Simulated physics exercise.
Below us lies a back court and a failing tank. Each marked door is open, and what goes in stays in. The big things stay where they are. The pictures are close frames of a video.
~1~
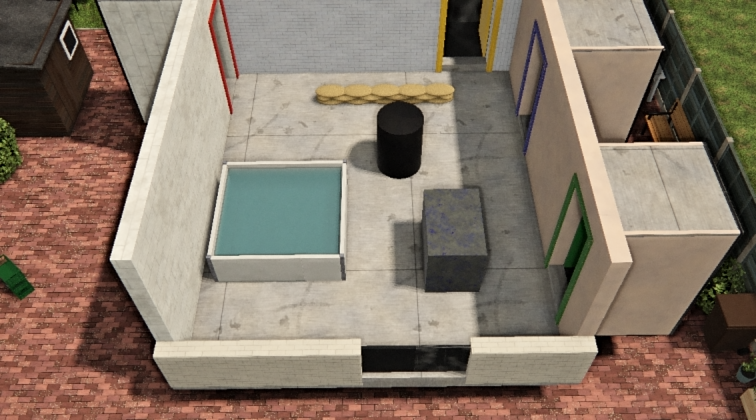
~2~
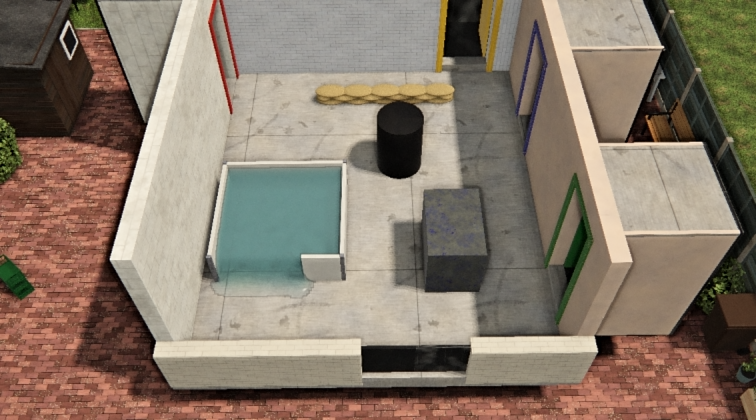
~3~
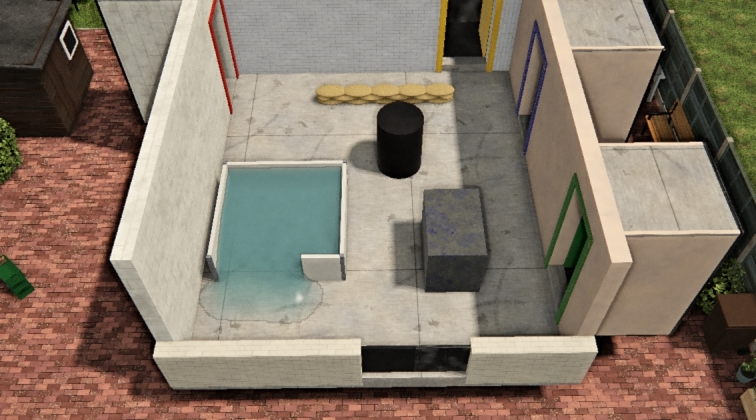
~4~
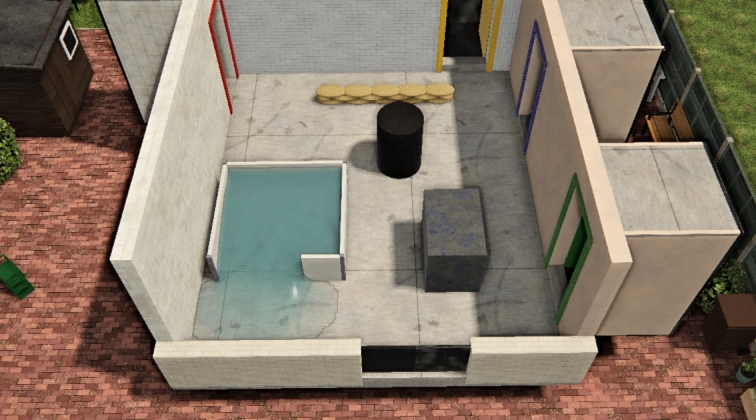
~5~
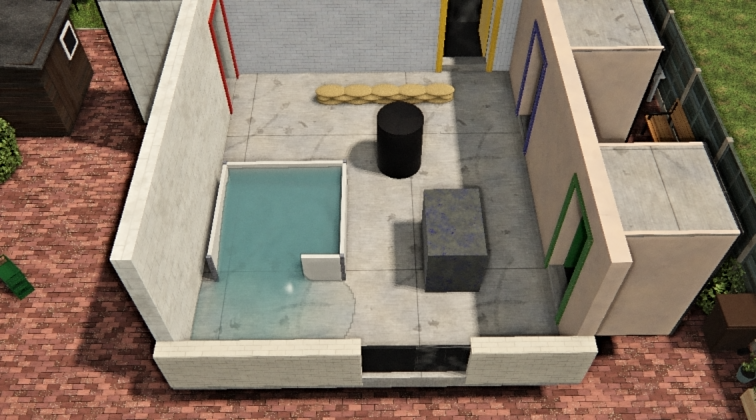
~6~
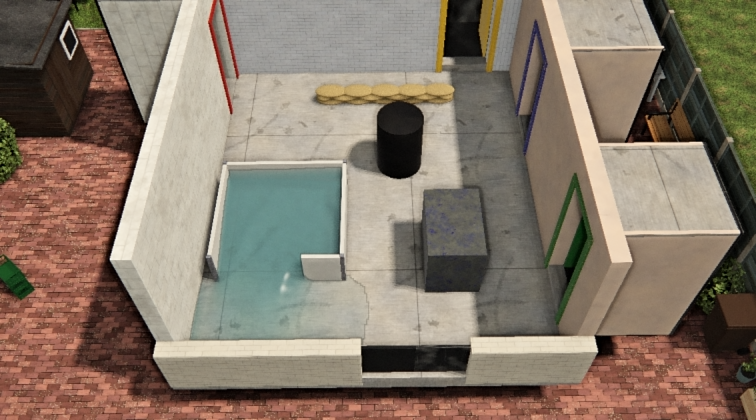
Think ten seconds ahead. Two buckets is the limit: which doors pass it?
In the end: The green door lets in a lot; the red door admits no more than that; the yellow door admits no more than that; the blue door admits no more than that.
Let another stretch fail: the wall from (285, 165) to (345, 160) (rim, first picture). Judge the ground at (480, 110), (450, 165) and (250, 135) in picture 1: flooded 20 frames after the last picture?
One after the other: Awash, wet, wet.
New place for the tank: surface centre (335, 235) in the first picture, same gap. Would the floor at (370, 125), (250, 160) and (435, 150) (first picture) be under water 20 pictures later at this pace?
In turn: Dry, under water, not flooded.
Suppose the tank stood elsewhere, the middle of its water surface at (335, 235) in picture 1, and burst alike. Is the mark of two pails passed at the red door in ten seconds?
Then: The red door takes more.
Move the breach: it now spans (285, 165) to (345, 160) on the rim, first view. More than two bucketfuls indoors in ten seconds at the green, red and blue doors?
Green is under, red takes more, blue is over.
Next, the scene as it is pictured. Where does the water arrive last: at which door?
I say the door marked yellow.
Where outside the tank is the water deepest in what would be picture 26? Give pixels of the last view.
Near (553, 327).
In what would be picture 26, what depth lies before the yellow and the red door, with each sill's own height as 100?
About 0 and 60 per cent.
A moment on, water covers 10 % of the floor; the green door not reached, the red door not reached, the yellow door not reached, the blue door not reached.
Next, water covers 25 % of the floor; the green door not reached, the red door not reached, the yellow door not reached, the blue door not reached.
Then, water covers 40 % of the floor; the green door over two buckets in, the red door wet at the sill, nothing in, the yellow door not reached, the blue door not reached.
Later, water covers 80 % of the floor; the green door far over two buckets in, the red door under two buckets in, the yellow door not reached, the blue door wet at the sill, nothing in.
In the end, water covers 95 % of the floor; the green door far over two buckets in, the red door under two buckets in, the yellow door wet at the sill, nothing in, the blue door wet at the sill, nothing in.
